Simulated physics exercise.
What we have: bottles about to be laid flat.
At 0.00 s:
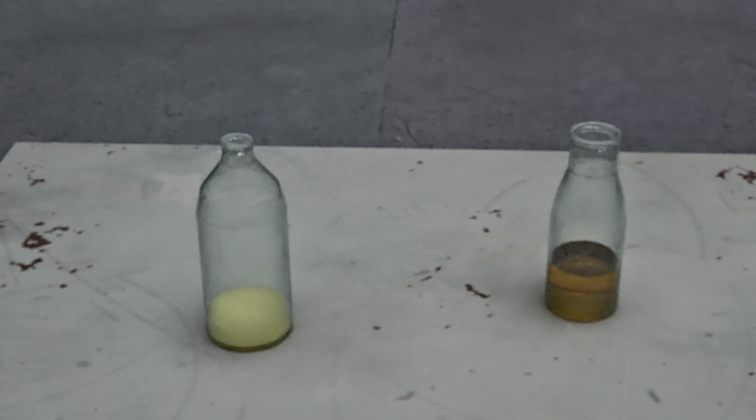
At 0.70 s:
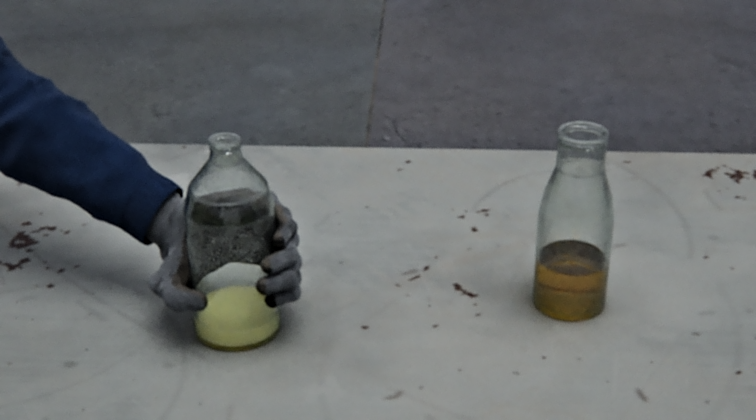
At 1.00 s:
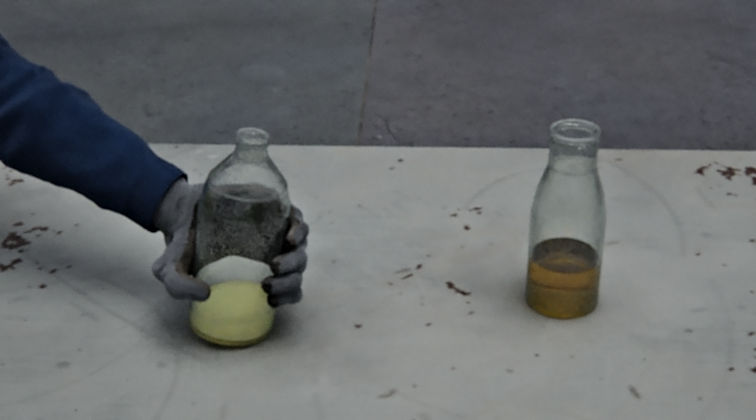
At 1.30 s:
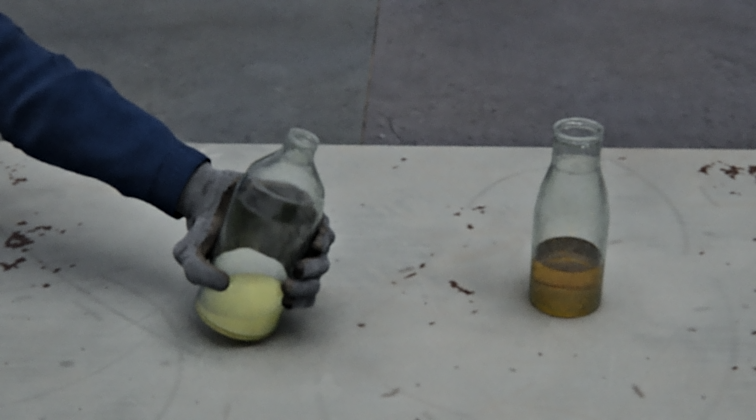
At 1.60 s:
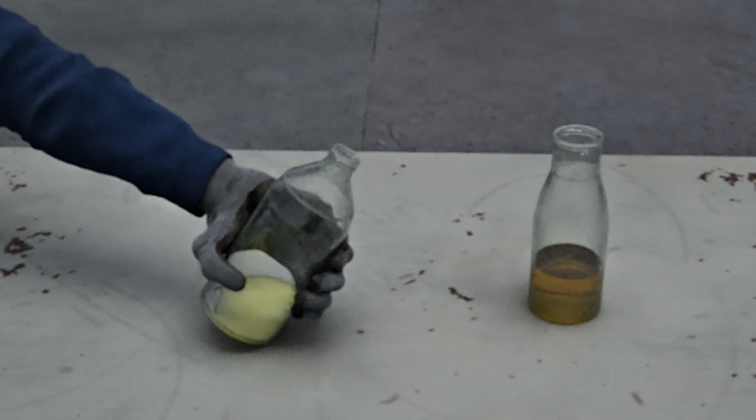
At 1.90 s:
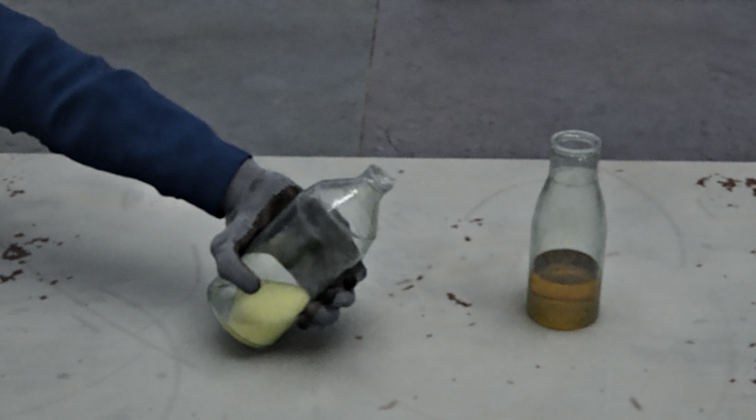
Gloved hand gripping a glass bottle of pale yellow contents and leaning it rightward, beside an upright bottle of amber liquid.
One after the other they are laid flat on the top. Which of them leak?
The left bottle holds it all; the right bottle lets some out.
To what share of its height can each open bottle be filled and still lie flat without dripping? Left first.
Roughly 28 per cent, then 12 per cent.
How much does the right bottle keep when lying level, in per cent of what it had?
About 45 per cent.
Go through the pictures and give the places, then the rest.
Both stand upright; left bottle (243, 234) nearly empty, open; right bottle (589, 217) about a quarter full, open, in the first frame.
A hand takes the left bottle; left bottle nearly empty, surface at (237, 308); right bottle about a quarter full, surface at (573, 258), in the second frame.
The left bottle leans; left bottle (242, 229) nearly empty; right bottle (569, 214) about a quarter full, in the third frame.
The left bottle leans; left bottle (270, 226) tipped 20°; right bottle about a quarter full, surface at (569, 255), in the fourth frame.
The left bottle leans; left bottle (293, 234) tipped 30°; right bottle (571, 220) about a quarter full, in the fifth frame.
The left bottle leans; left bottle (311, 245) tipped 40°, open; right bottle about a quarter full, surface at (566, 267), open, in the sixth frame.
By 2.6 s, the left bottle is nearly down; left bottle, dry at the neck.
By 3.6 s, the left bottle lies flat; left bottle, dry at the neck.
By 6.5 s, both lie flat; left bottle, dry at the neck; right bottle, some has come out.
